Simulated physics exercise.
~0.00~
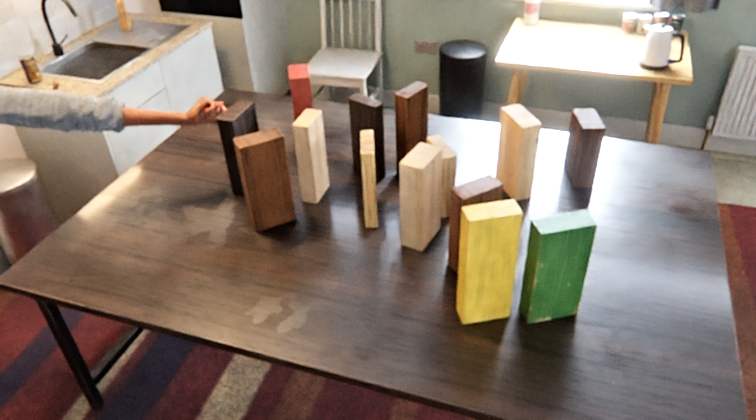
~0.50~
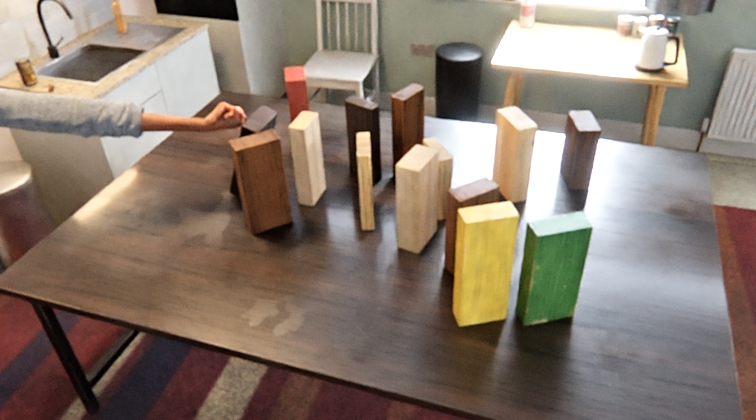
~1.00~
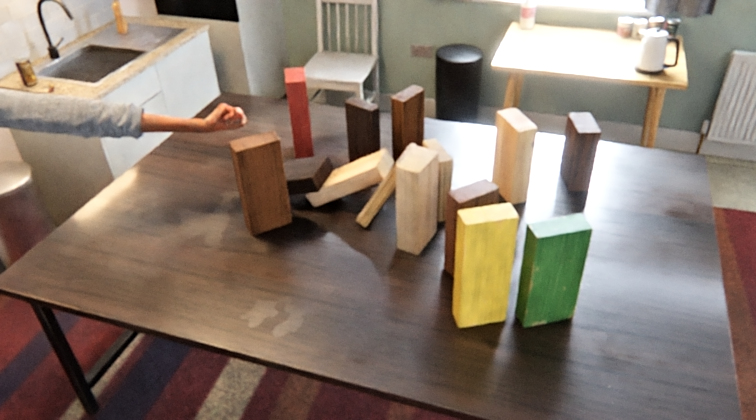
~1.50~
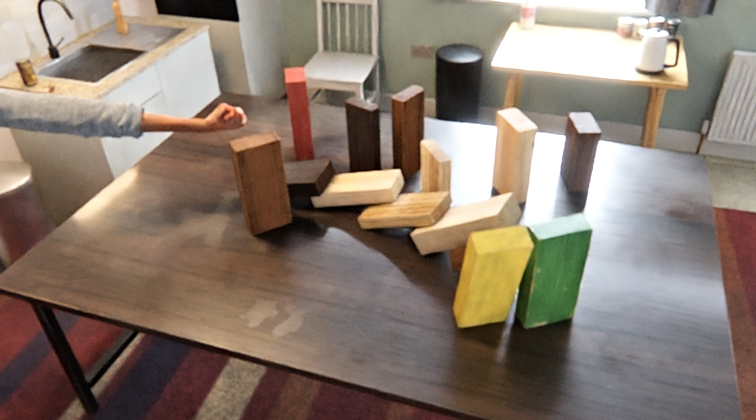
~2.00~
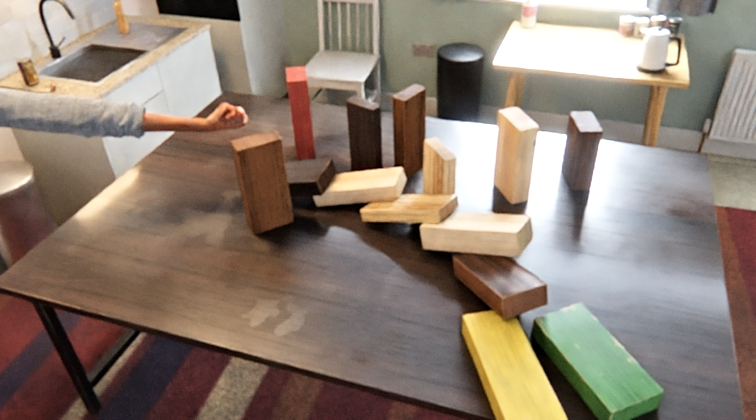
A bright yellow block and a green one stand upright at the near right of a dark wooden table, seen from above in a kitchen, with a crowd of brown, black and pale wooden blocks behind them and a red one toward the back. A hand reaching in from the left pushes a dark block over to the right and stays back. It knocks down a pale block, and the toppling passes through more pale blocks to a brown one. The yellow and green blocks then fall toward the near edge. Both end lying flat, while the red block and several others remain standing.
